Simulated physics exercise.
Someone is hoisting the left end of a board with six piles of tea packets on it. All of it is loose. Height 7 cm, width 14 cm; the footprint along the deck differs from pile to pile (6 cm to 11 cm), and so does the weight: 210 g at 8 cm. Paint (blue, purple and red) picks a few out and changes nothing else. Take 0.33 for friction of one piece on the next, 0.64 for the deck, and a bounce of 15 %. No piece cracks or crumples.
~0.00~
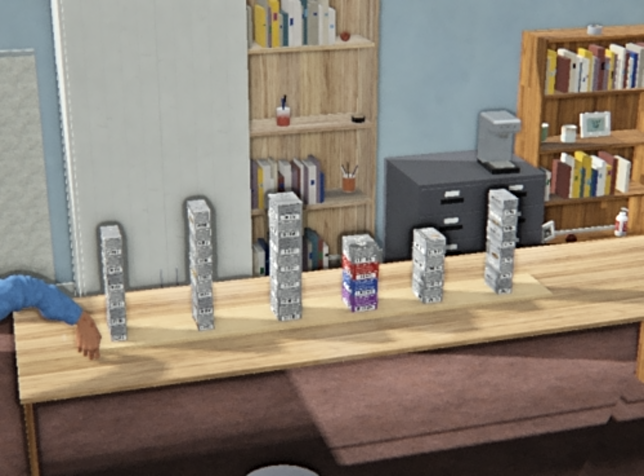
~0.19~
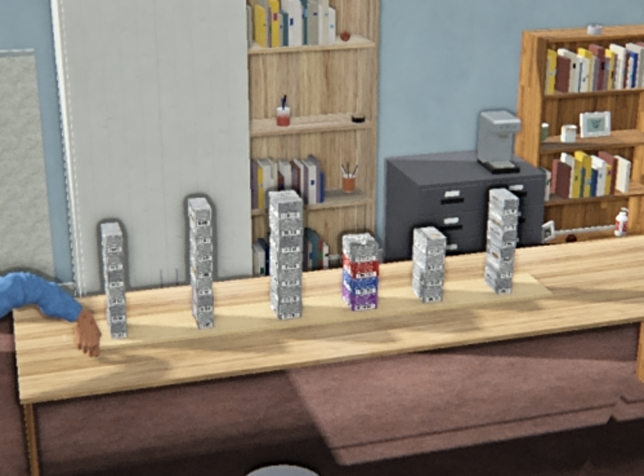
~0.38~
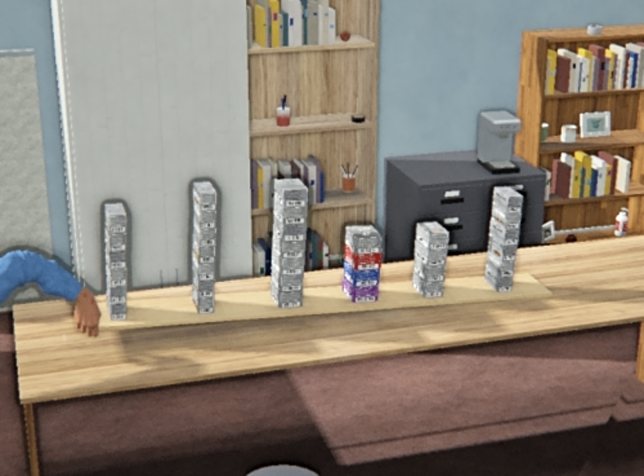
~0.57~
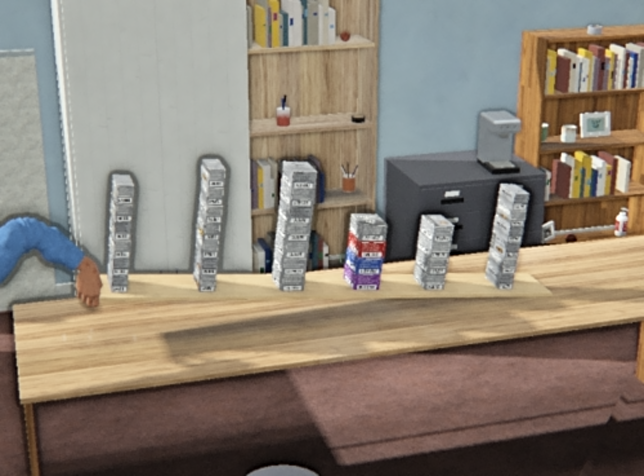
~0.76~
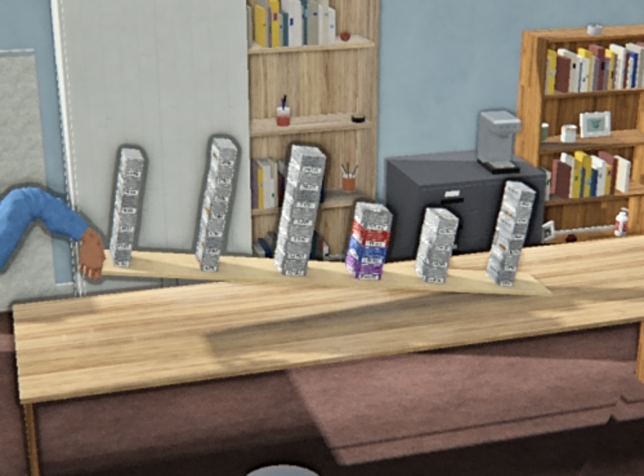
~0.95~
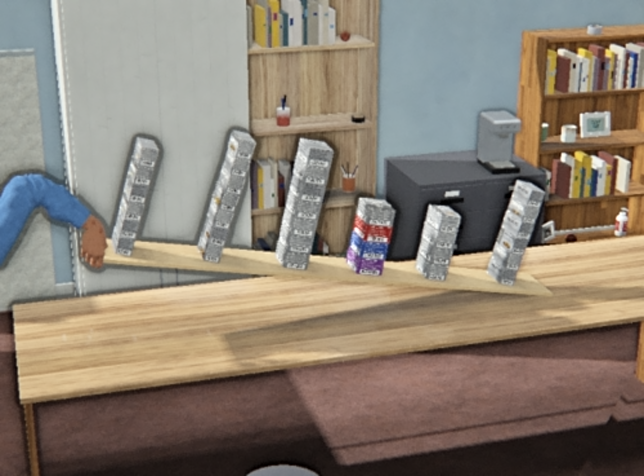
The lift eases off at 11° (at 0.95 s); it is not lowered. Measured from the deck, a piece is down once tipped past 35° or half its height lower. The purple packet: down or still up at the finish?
It holds its level.
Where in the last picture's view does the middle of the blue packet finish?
Near (398, 257).
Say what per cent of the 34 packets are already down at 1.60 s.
80 per cent by then.
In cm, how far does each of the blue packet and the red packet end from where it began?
About: Blue 18, red 28.
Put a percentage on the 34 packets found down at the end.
About 90 per cent.
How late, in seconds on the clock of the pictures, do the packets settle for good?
At about 3.0 s.
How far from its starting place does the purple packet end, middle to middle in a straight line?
Roughly 15 cm away.
By 1.22 s, slope 11°; 19 of the 34 packets down; purple packet unmoved.
By 1.60 s, slope 11°; 28 of the 34 packets down; purple packet moved 19 mm; blue packet tilted 41°, 34 mm lower.
When it is over (3.0 s), slope 11°; 31 of the 34 packets down; purple packet moved 19 mm; blue packet tilted 41°, 41 mm lower; red packet tilted 36°, 11 cm lower. In pixels of the last frame, middles, purple packet near (370, 262), blue packet near (398, 257).
